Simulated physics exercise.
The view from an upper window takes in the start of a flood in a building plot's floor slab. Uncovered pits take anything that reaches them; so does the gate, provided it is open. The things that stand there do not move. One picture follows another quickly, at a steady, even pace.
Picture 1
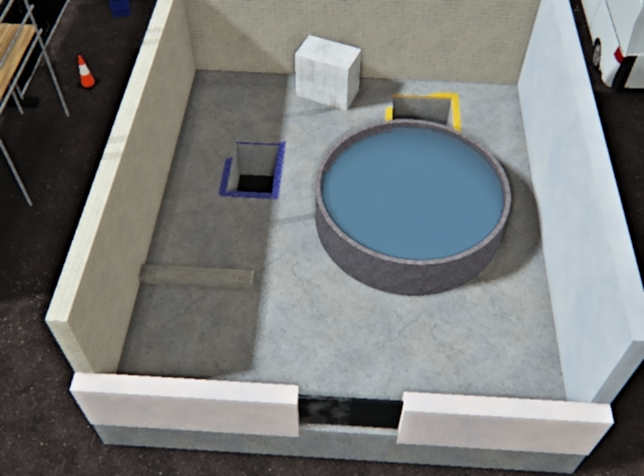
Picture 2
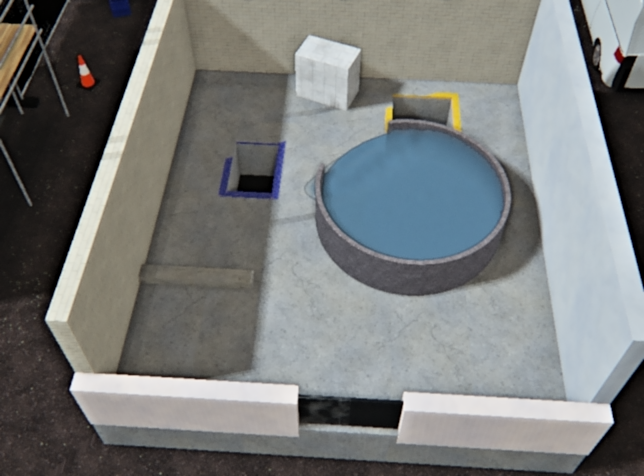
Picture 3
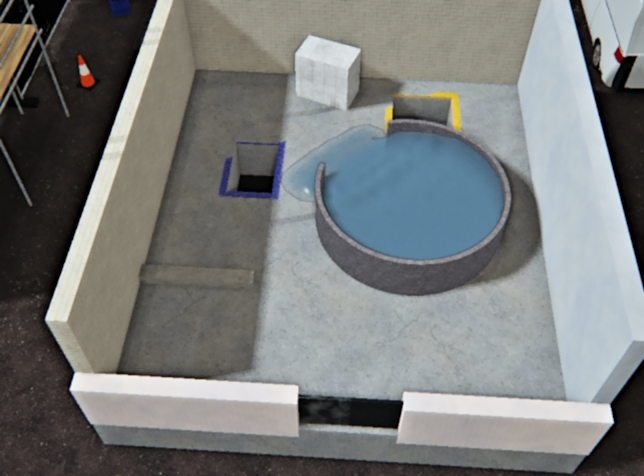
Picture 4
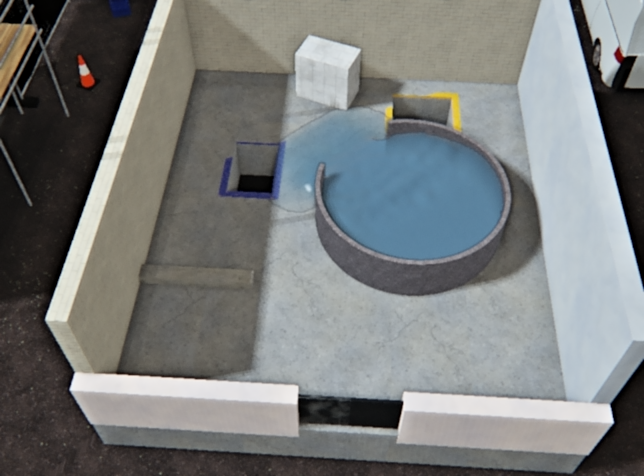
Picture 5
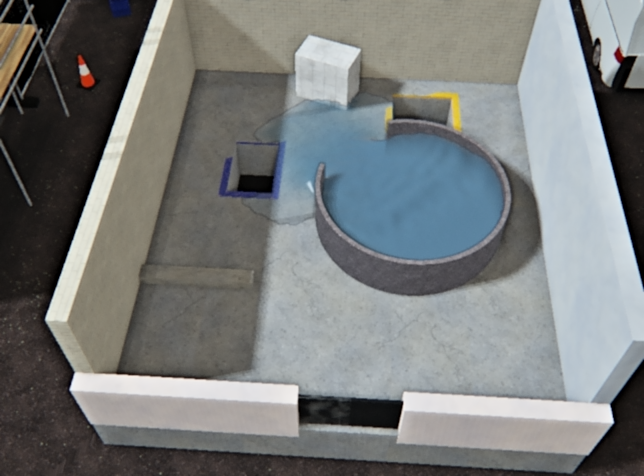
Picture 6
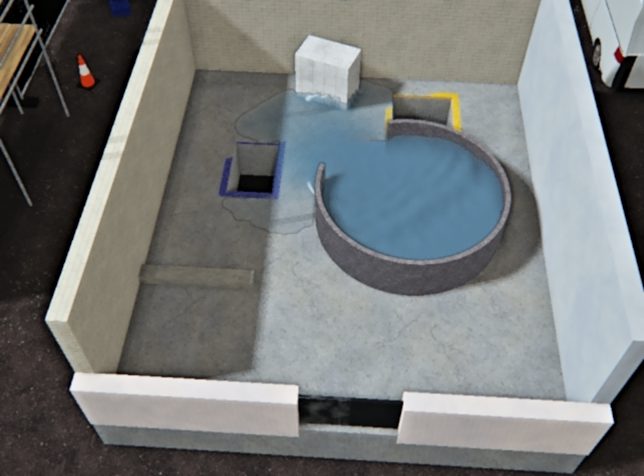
Water sits still in a round tank on a walled floor slab, then pours through a gap on the tank's far side. It spreads leftward across the concrete in a thin sheet, reaching the blue-edged opening, then widens around it and up to the white block, while the block stays put.
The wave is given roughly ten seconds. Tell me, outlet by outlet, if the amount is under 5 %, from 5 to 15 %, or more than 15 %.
At the end, gate: Short of a twentieth. Yellow pit: A twentieth to fifteen per cent. Blue pit: Upwards of fifteen per cent.
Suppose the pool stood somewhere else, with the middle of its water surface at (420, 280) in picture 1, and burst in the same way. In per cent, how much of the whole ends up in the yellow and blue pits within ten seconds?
Parts in a hundred: Yellow 10, blue 45.
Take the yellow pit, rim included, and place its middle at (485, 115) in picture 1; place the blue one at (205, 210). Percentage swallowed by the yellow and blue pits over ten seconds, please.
Log, per cent - yellow: 14, blue: 35.
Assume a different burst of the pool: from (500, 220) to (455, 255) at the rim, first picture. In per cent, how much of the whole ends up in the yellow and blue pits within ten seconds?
Yellow takes 4 in a hundred, blue takes 6 in a hundred.
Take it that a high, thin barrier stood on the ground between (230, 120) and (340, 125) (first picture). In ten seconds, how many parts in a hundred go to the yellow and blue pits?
Percent shares - yellow: 12; blue: 45.
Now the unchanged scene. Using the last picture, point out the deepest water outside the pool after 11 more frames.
It should be deepest at about (196, 73).
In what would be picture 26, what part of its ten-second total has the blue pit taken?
That comes out to 40 per cent by my count.
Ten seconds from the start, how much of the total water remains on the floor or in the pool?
I'd estimate close to 54 per cent.
A moment on, water covers 20 % of the floor; the gate 0 %, the yellow pit 0 %, the blue pit 5 %.
Next, water covers 25 % of the floor; the gate 0 %, the yellow pit 1 %, the blue pit 9 %.
Then, water covers 40 % of the floor; the gate 0 %, the yellow pit 2 %, the blue pit 15 %.
Later, water covers 75 % of the floor; the gate 0 %, the yellow pit 5 %, the blue pit 23 %.
In the end, water covers 90 % of the floor; the gate 0 %, the yellow pit 10 %, the blue pit 35 %.
